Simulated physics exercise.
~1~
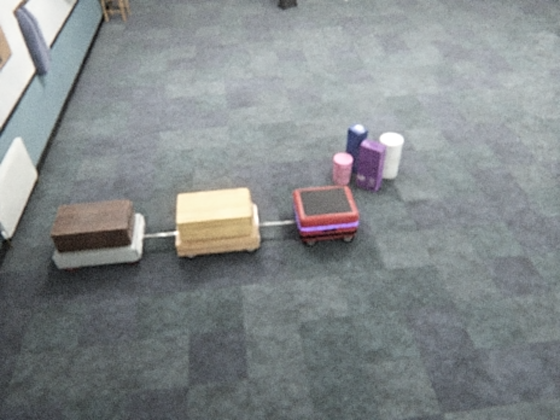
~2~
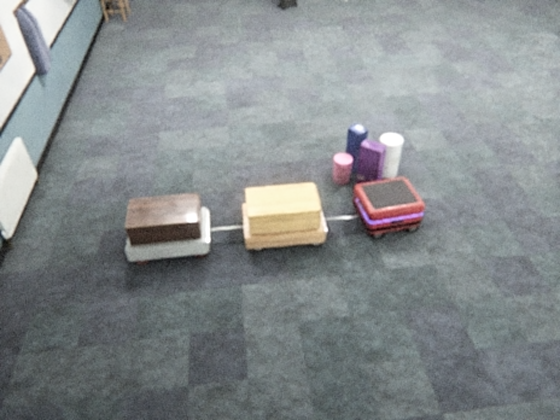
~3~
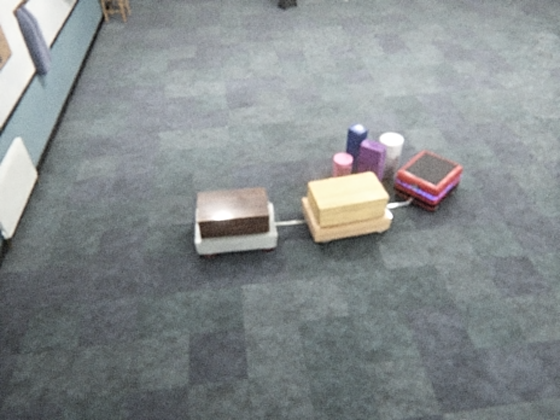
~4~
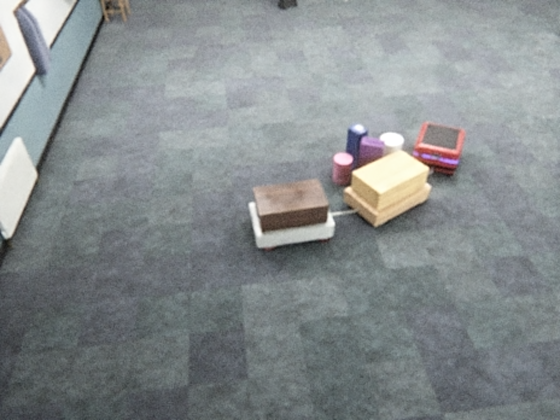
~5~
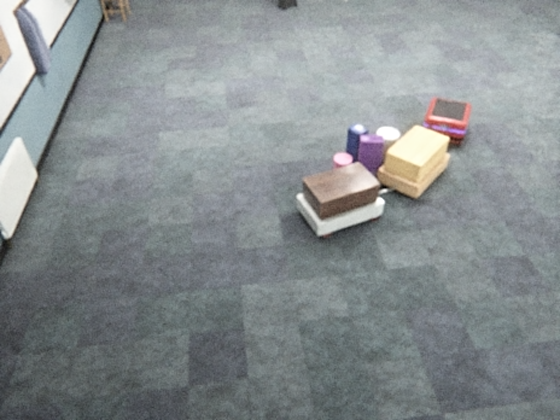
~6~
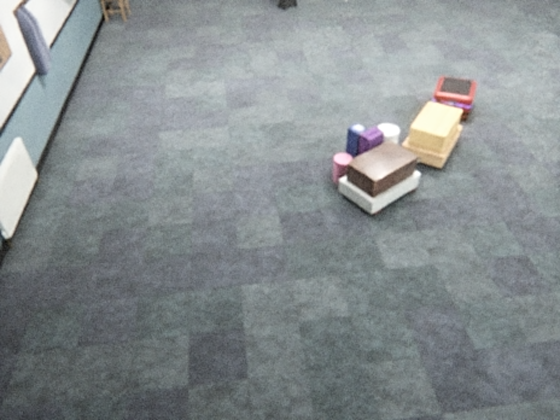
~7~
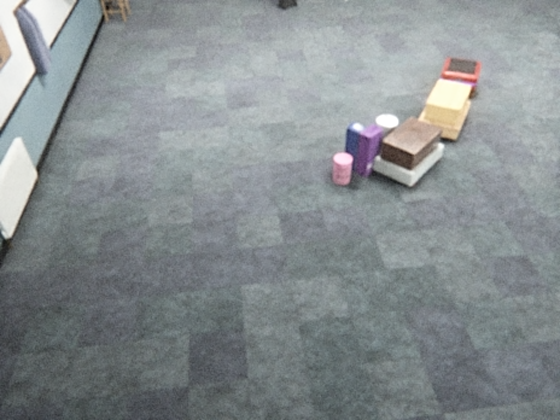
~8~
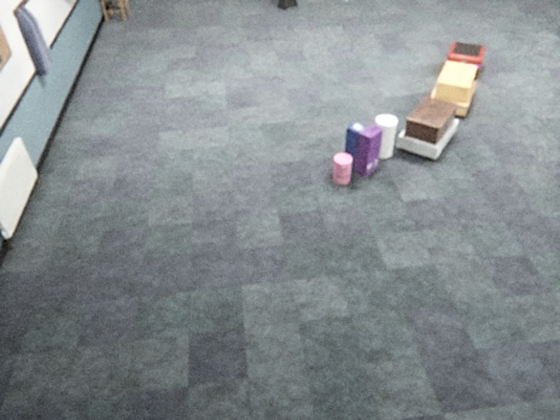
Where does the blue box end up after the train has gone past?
It ends up where it started, still standing on the carpet beside the other items.
